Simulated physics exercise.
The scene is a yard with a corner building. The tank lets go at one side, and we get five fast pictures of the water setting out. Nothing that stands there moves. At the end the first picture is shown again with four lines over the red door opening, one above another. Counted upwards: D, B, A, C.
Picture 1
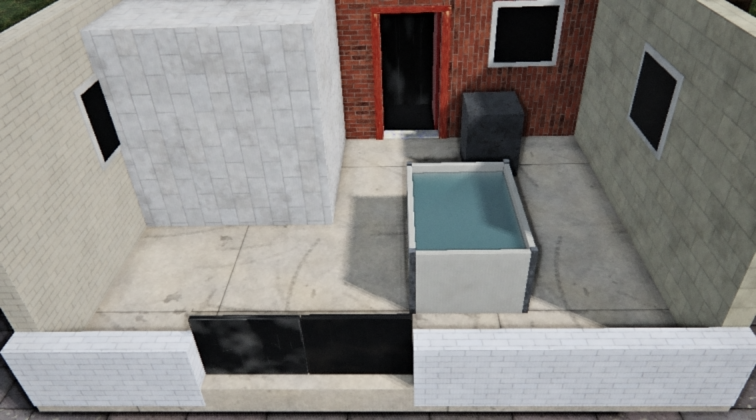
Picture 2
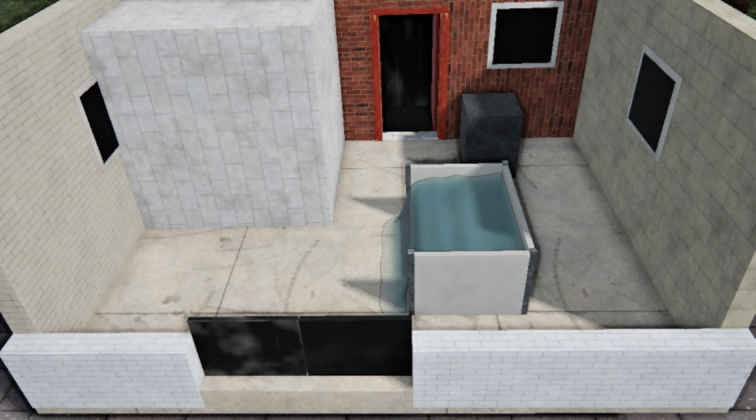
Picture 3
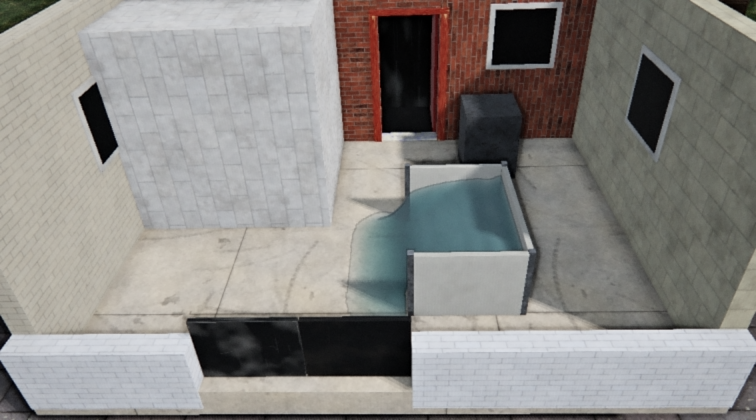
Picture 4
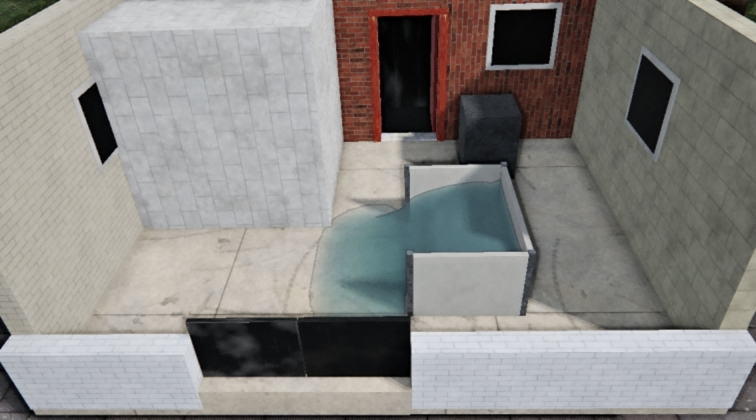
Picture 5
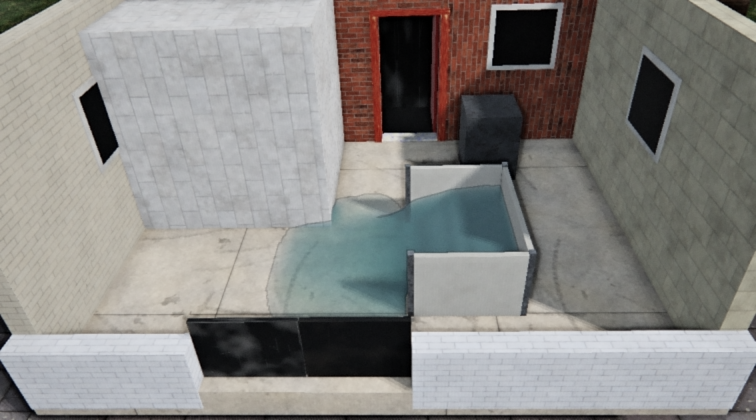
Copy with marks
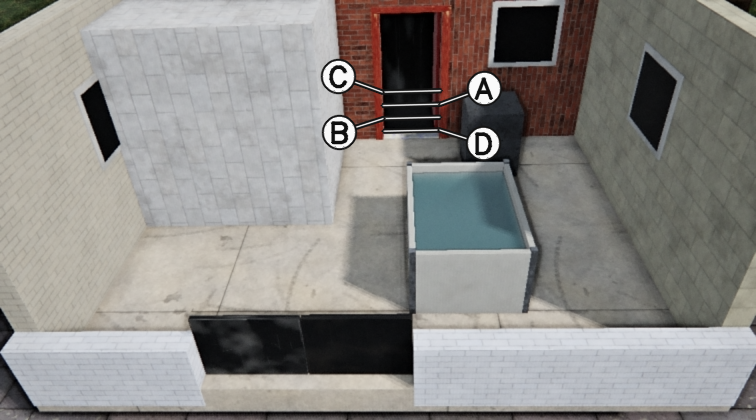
The video shows a walled yard with a pale corner building, a red-framed doorway and a tank of still water, whose left side opens as the water pours out and spreads leftward across the paving toward the building.
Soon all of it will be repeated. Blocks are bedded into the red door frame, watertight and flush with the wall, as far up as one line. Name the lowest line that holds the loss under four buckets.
Height D just does it.
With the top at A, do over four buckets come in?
No, not at all.
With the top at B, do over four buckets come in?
No, not at all.
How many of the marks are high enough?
All of them.
On the marked copy, A at (411, 104); B at (411, 117); C at (411, 91); D at (411, 130); from the bottom up D, B, A, C.
With A, nothing gets over.
With B, nothing gets over.
With C, nothing gets over.
With D, nothing gets over.
